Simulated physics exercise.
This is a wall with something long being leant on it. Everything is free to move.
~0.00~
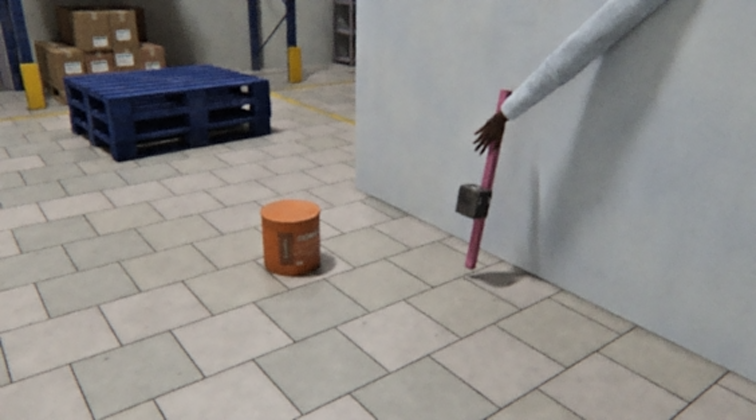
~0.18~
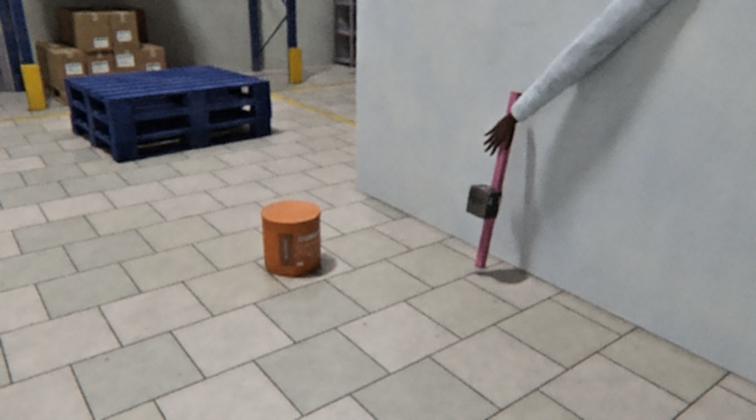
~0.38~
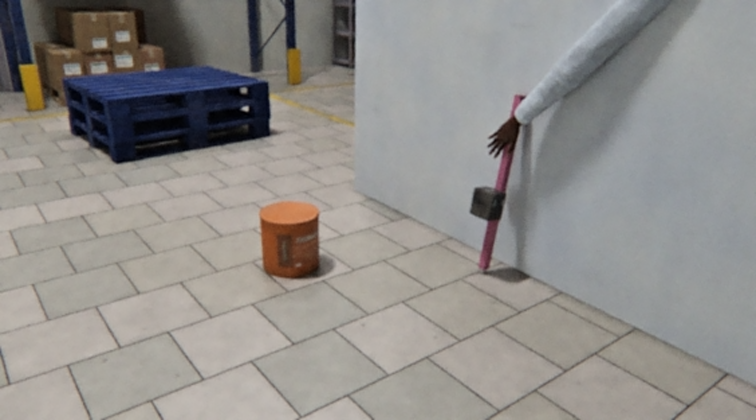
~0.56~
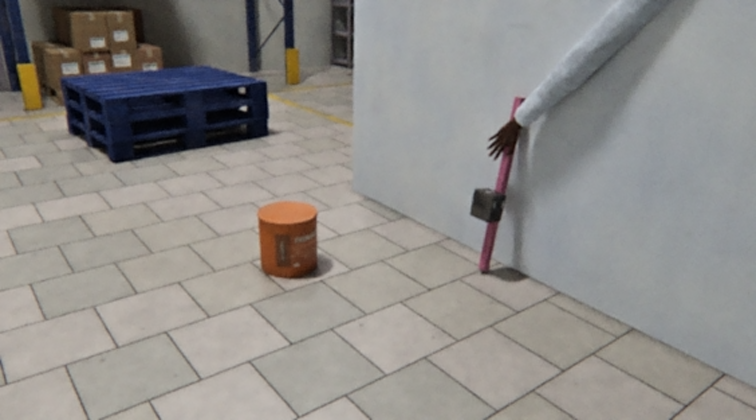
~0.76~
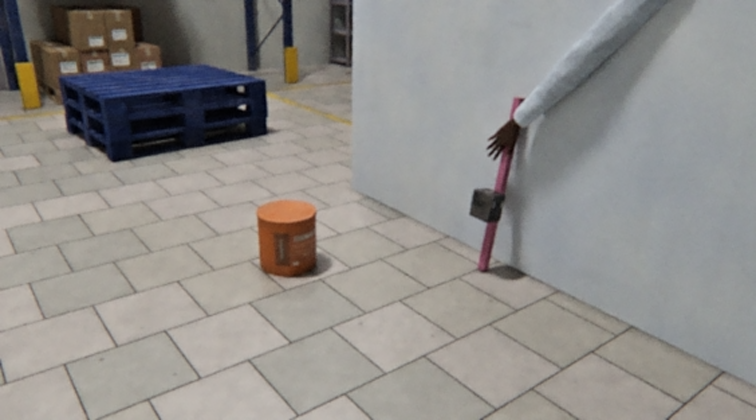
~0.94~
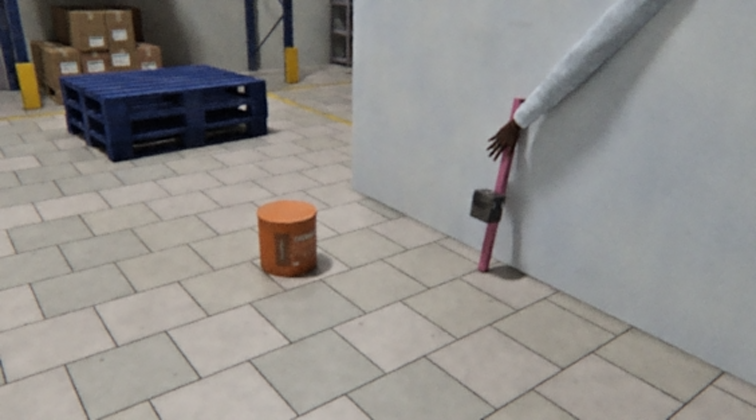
A hand moves a pink pole slightly right against the wall beside an orange pail.
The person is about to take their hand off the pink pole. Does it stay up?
In the end the pole stays up.
Around 1.14 s, nothing moves.
Around 1.44 s, pink pole resting near (501, 188).
Finally (2.2 s), both still in place. Final places as the last picture's camera would see them, pink pole near (501, 188). The pole holds.
